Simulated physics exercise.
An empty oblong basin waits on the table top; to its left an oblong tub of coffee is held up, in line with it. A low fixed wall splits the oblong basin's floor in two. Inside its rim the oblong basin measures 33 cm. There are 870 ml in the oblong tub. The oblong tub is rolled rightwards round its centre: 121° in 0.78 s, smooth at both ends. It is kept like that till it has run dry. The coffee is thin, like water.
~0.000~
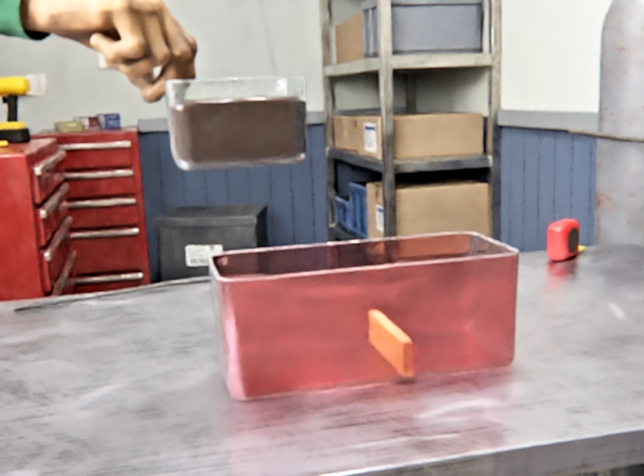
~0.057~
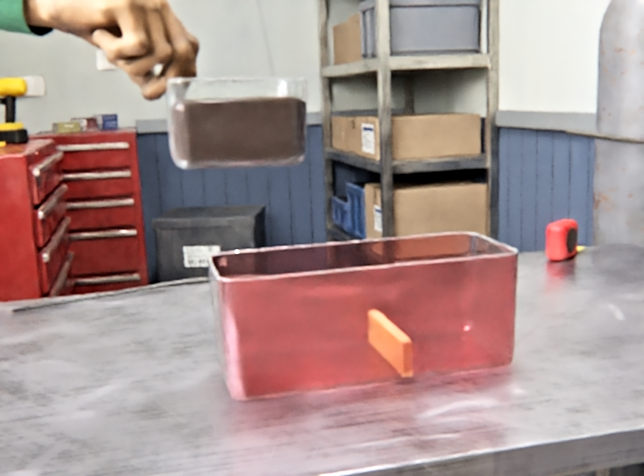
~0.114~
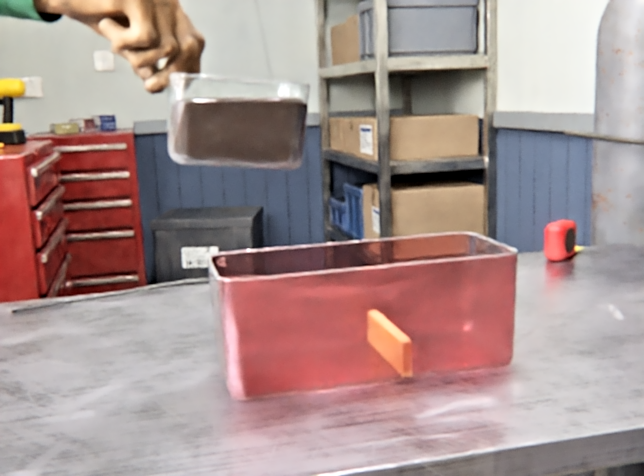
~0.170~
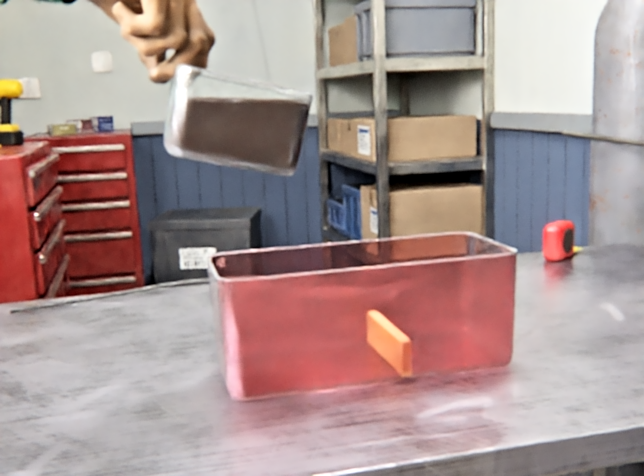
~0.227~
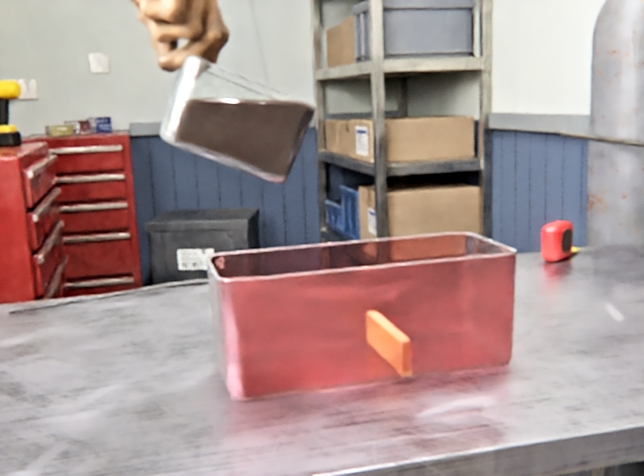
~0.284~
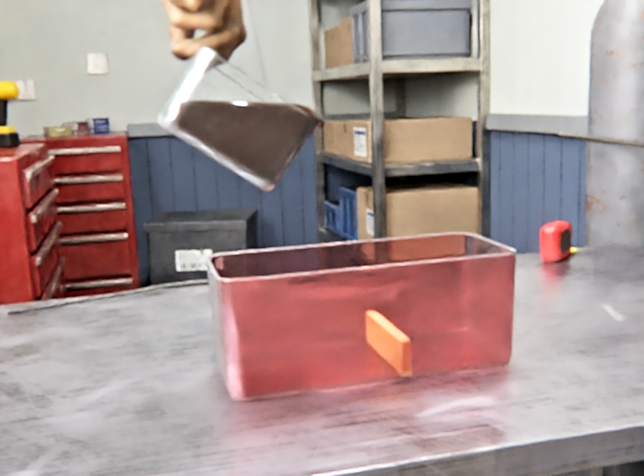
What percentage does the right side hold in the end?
About 25 per cent.
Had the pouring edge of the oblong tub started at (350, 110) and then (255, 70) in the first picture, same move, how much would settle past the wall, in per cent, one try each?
First 55, then 15 per cent.
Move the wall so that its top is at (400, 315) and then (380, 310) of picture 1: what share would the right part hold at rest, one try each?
First 5, then 30 per cent.
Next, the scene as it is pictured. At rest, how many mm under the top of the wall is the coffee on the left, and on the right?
Some 16 mm on the left and 28 mm on the right.
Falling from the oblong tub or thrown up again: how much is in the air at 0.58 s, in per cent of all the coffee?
Near 44 in a hundred.
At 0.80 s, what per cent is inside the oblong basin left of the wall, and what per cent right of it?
Some 68 per cent left and 20 right.
Then, 0.58 s in, the tilt is 103° and 20 per cent is still to pour, 24 is left of the wall and 11 right of it.
Then, 0.80 s in, the tilt is 121° and 1 per cent is still to pour, 68 is left of the wall and 20 right of it.
Then, 1.03 s in, the tilt is 121° and 0 per cent is still to pour, 68 is left of the wall and 24 right of it.
Then, 1.28 s in, the tilt is 121° and 0 per cent is still to pour, 69 is left of the wall and 25 right of it.
Finally, 69 per cent lies left of the wall, 25 right of it and 7 outside.
